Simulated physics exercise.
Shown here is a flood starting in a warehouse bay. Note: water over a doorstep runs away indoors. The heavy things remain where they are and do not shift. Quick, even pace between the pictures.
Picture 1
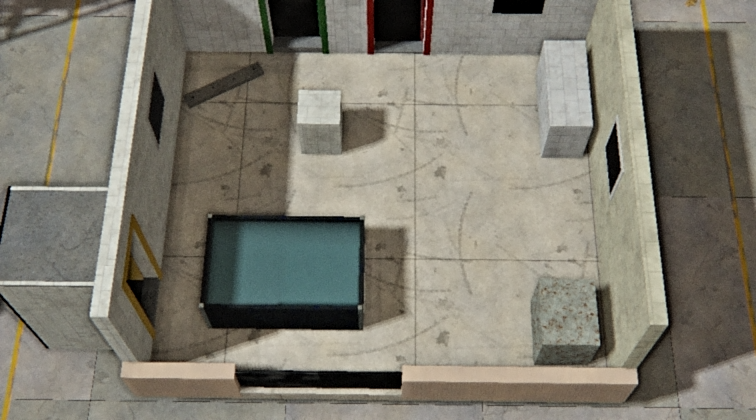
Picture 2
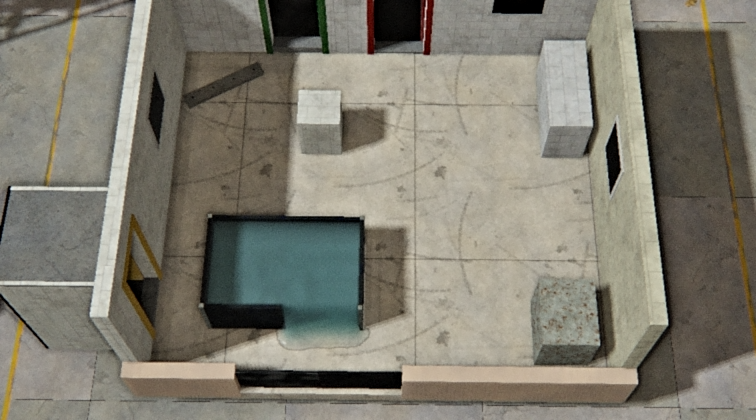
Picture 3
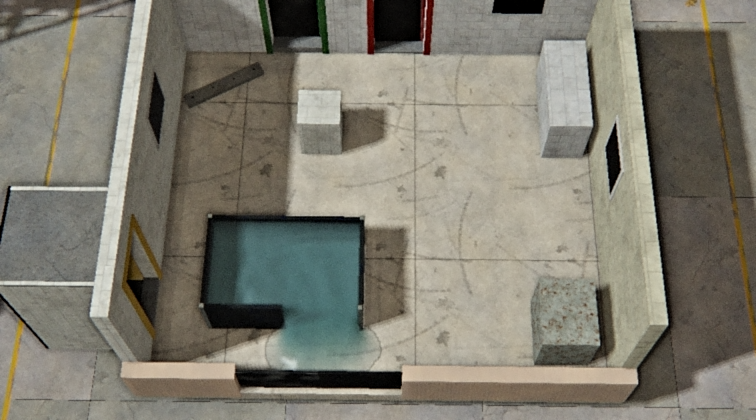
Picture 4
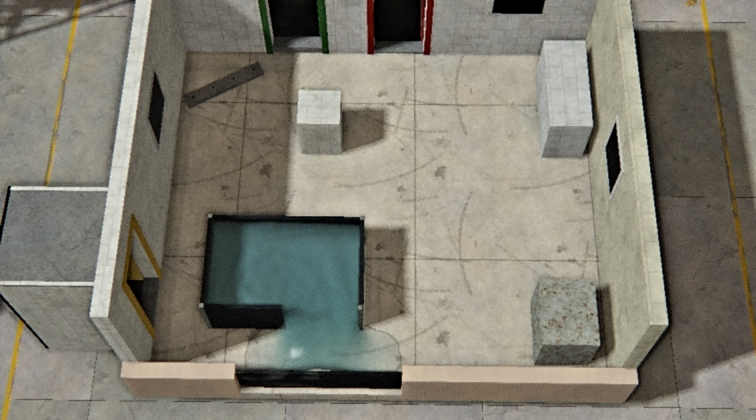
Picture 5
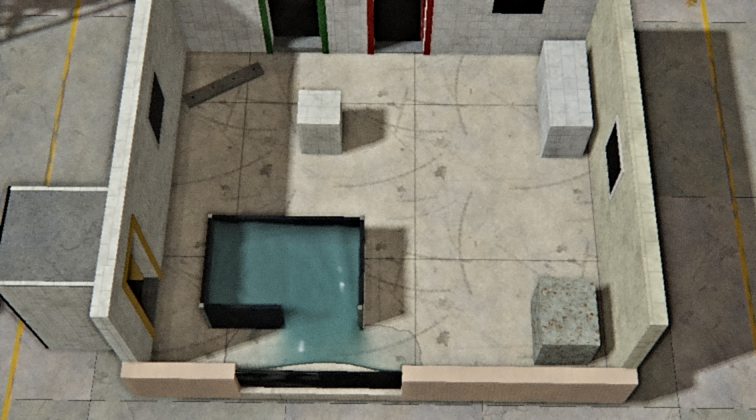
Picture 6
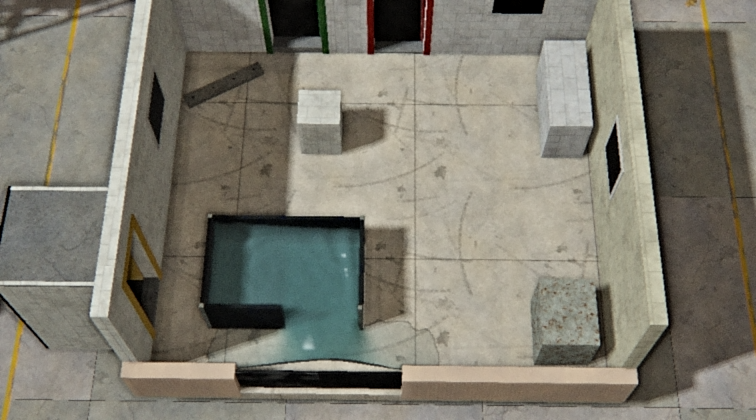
A roofless warehouse bay with a stained concrete floor is seen from high above by a still camera. A dark-walled tank of teal water stands left of centre near the front wall, with pale blocks behind it and along the right side, a speckled block at front right, and green and red doorways at the back. Water pours through a gap in the tank's front and spreads across the floor to the low front wall.
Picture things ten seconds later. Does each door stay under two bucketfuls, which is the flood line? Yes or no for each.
Yellow door - no, it floods; green door - yes, stays under; red door - no, it floods.
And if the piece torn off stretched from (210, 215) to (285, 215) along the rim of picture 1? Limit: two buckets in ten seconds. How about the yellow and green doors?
Then: The yellow one takes less; the green one takes more.
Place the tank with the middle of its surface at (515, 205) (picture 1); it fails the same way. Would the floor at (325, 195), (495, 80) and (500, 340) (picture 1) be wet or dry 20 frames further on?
My reading is missed by the flood first, hit by the flood next and hit by the flood last.
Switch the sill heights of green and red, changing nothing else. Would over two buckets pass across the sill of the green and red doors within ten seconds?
Results - green crosses the line, red fails to reach it.
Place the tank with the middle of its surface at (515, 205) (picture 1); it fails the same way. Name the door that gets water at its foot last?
That would be the green-painted one, I say.
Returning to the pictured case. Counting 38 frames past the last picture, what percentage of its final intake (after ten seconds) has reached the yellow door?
I make it 100 per cent.
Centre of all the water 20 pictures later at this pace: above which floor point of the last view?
It is around (350, 289).
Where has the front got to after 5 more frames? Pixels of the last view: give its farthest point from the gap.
The front's farthest point is close to (588, 382).
A moment on, water covers 20 % of the floor; the yellow door under two buckets in, the green door not reached, the red door not reached.
Next, water covers 30 % of the floor; the yellow door over two buckets in, the green door not reached, the red door not reached.
Then, water covers 55 % of the floor; the yellow door far over two buckets in, the green door not reached, the red door not reached.
Later, water covers 85 % of the floor; the yellow door far over two buckets in, the green door wet at the sill, nothing in, the red door under two buckets in.
In the end, water covers 95 % of the floor; the yellow door far over two buckets in, the green door wet at the sill, nothing in, the red door far over two buckets in.
